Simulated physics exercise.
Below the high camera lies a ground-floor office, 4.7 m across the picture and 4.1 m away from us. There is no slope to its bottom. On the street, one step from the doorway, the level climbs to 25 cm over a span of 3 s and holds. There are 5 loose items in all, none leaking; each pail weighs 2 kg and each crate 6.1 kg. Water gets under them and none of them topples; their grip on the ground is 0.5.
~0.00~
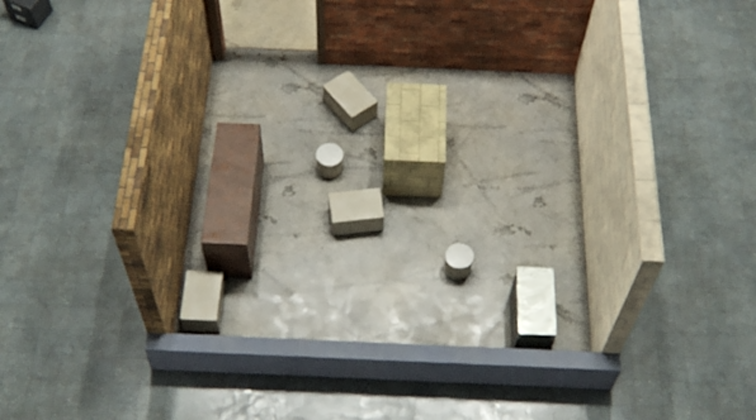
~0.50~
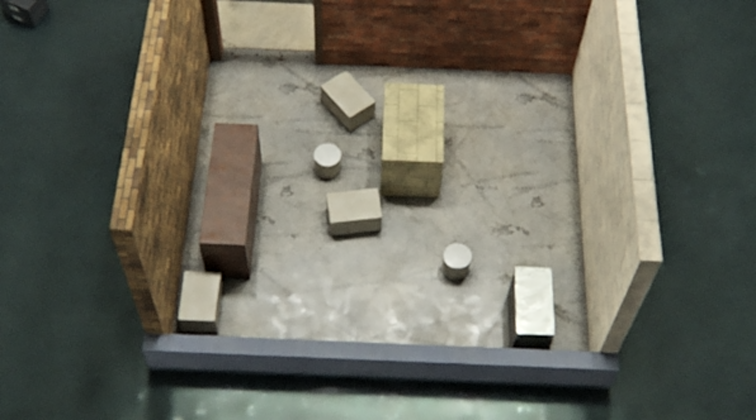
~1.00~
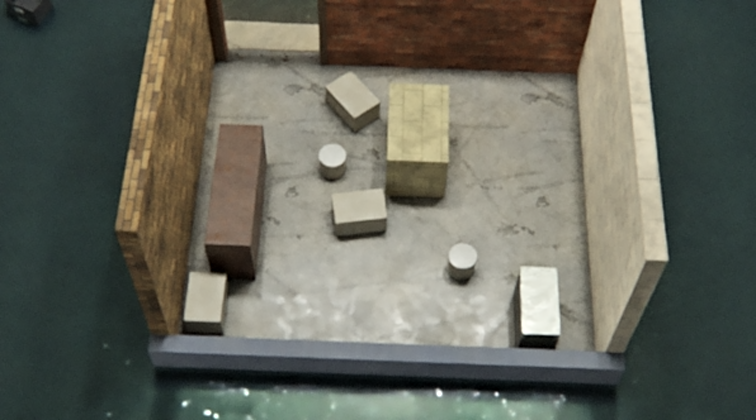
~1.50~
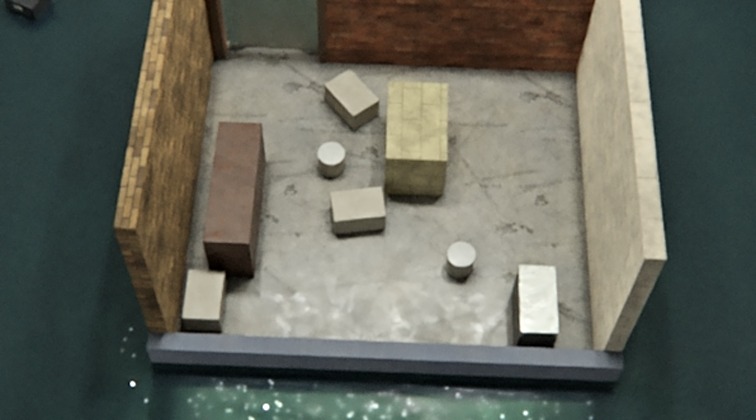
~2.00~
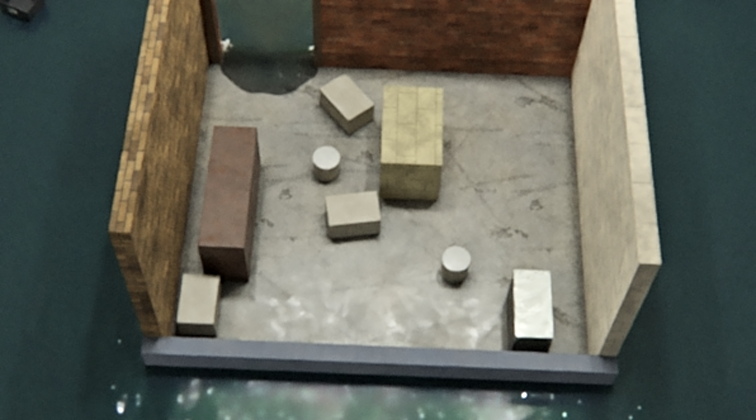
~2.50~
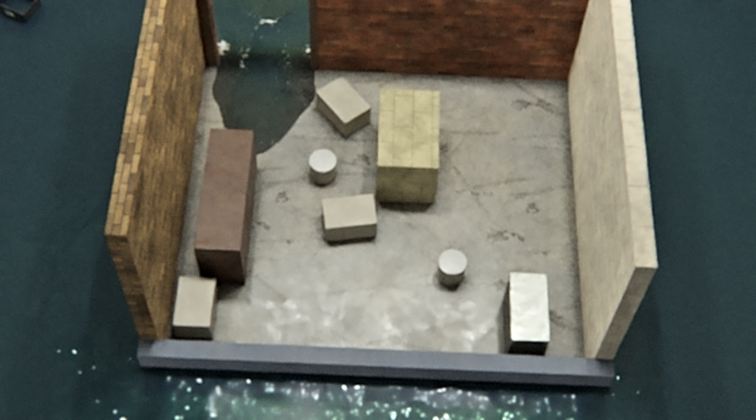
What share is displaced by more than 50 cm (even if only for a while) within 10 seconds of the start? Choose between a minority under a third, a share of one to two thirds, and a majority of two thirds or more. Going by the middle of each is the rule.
A majority of two thirds or more.
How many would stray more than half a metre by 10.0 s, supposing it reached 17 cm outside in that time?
That would make 4 of them.
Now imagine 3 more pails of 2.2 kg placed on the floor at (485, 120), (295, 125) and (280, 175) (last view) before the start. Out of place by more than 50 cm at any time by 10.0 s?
The three, in order: Smaller shift, larger, larger.
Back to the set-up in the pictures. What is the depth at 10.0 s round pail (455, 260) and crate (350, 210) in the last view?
First about 6 cm, second about 5 cm.
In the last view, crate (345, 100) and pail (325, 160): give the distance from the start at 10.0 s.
Net displacement, in order: 60 cm; 250 cm.
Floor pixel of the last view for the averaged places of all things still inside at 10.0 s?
Somewhere near (458, 161).
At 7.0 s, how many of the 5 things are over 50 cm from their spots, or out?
I make it 3.
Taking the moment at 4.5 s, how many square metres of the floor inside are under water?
That flooded area is roughly 8.0 m2.
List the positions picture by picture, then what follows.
In the first frame, a pail at (330, 154) rests on the ground; a crate at (350, 93), on the bottom; water covers 0.0 m2; 0 of 5 have shifted.
In the second frame, a pail at (327, 155), on the bottom; a crate at (348, 94), on the bottom; water covers 0.0 m2; 0 of 5 have shifted.
In the third frame, a pail at (332, 155) rests on the ground; a crate at (353, 94), on the bottom; water covers 0.0 m2; 0 of 5 have shifted.
In the fourth frame, a pail at (331, 153), on the bottom; a crate at (352, 92), on the bottom; water covers 0.0 m2; 0 of 5 have shifted.
In the fifth frame, a pail at (326, 158) rests on the ground; a crate at (347, 97), on the bottom; 0.4 m2 under water; 0 of 5 have shifted.
In the sixth frame, a pail at (323, 160), on the bottom; a crate at (343, 99), on the bottom; 1.2 m2 under water; 0 of 5 have shifted.
After 3.5 s 0 of 5 are over 50 cm from their spots; 0 afloat.
After 4.5 s 1 of 5 are over 50 cm from their spots; 1 afloat.
After 7.0 s 3 of 5 are over 50 cm from their spots; 2 afloat.
After 10.0 s 5 of 5 are over 50 cm from their spots, and 5 have been at some point; 5 afloat.
